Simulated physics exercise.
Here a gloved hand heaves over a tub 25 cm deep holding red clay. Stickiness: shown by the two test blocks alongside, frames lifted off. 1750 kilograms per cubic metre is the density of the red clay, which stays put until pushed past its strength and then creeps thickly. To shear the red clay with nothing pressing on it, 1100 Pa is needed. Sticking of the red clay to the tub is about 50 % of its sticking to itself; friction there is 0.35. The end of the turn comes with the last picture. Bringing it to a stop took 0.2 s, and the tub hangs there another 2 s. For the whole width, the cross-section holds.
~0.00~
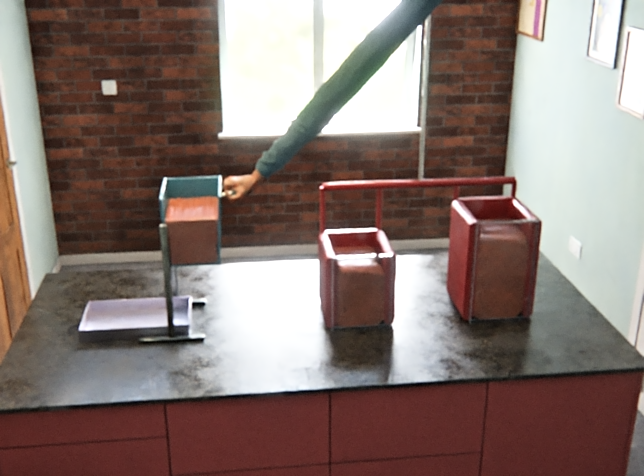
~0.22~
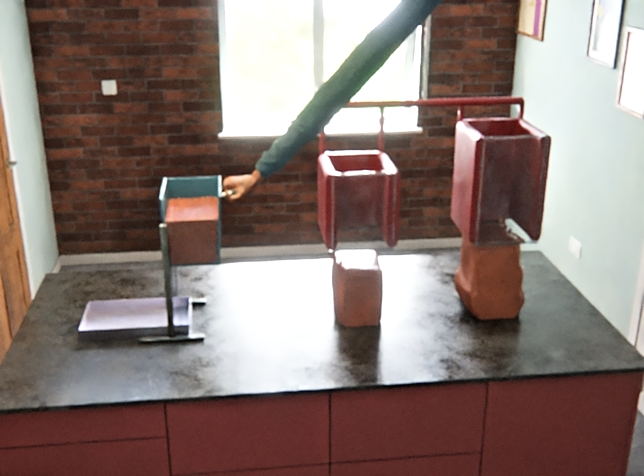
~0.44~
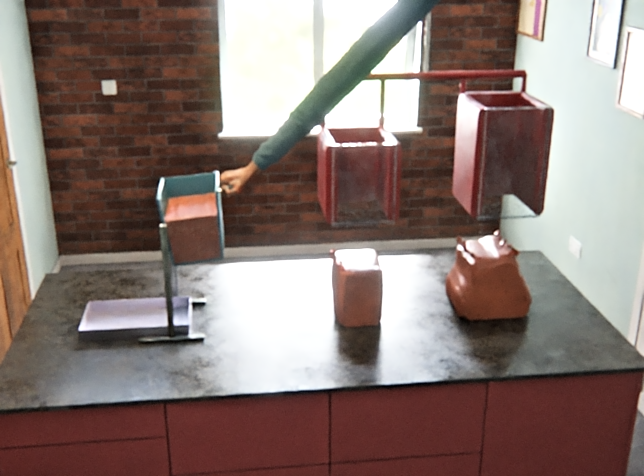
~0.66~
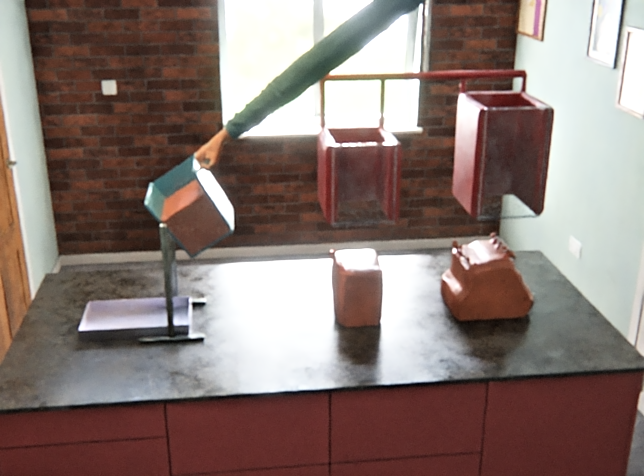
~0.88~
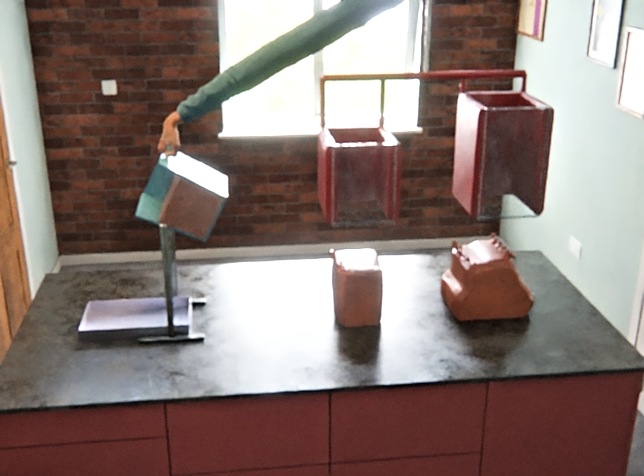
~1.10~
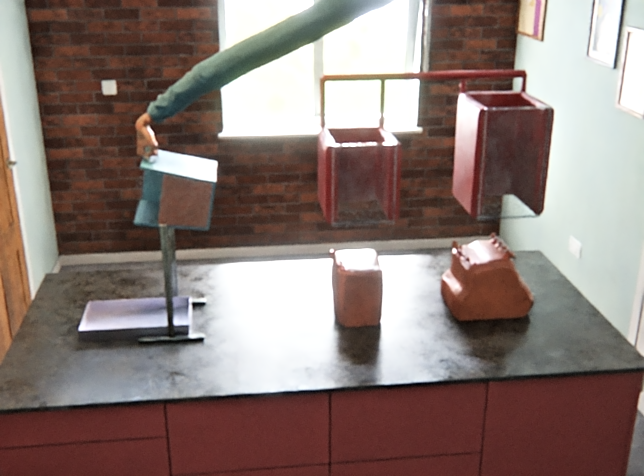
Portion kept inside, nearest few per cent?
Near 100 %.
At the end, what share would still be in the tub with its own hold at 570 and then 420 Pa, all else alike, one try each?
It'd be some 100 percent the first time and some 100 percent the second.
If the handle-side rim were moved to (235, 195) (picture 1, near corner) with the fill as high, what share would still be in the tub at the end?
100 %, roughly.
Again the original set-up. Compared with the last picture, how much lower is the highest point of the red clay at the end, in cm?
0 cm.
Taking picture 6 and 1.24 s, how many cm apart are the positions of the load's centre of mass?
Shift: Some 0 cm.
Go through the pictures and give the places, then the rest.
Handle-side rim at (218, 197), tilt 0 degrees; top of the red clay at (196, 219); blocks stand 24 cm, 34 cm (left to right), in the first frame.
Handle-side rim at (218, 197), tilt 0 degrees; top of the red clay at (196, 219); blocks stand 24 cm, 32 cm (left to right), in the second frame.
Handle-side rim at (215, 193), tilt 5 degrees; top of the red clay at (213, 214); blocks stand 24 cm, 27 cm (left to right), in the third frame.
Handle-side rim at (193, 174), tilt 32 degrees; top of the red clay at (202, 194); blocks stand 24 cm, 25 cm (left to right), in the fourth frame.
Handle-side rim at (159, 166), tilt 63 degrees; top of the red clay at (182, 179); blocks stand 24 cm, 25 cm (left to right), in the fifth frame.
Handle-side rim at (141, 170), tilt 79 degrees; top of the red clay at (168, 176); blocks stand 24 cm, 25 cm (left to right), in the sixth frame.
After 1.24 s, the tub is at 80 degrees and holds 100 %.
After 1.41 s, the tub is at 80 degrees and holds 100 %.
After 1.58 s, the tub is at 80 degrees and holds 100 %.
After 1.75 s, the tub is at 80 degrees and holds 100 %.
After 3.10 s, at the end, the tub is at 80 degrees and holds 100 %.
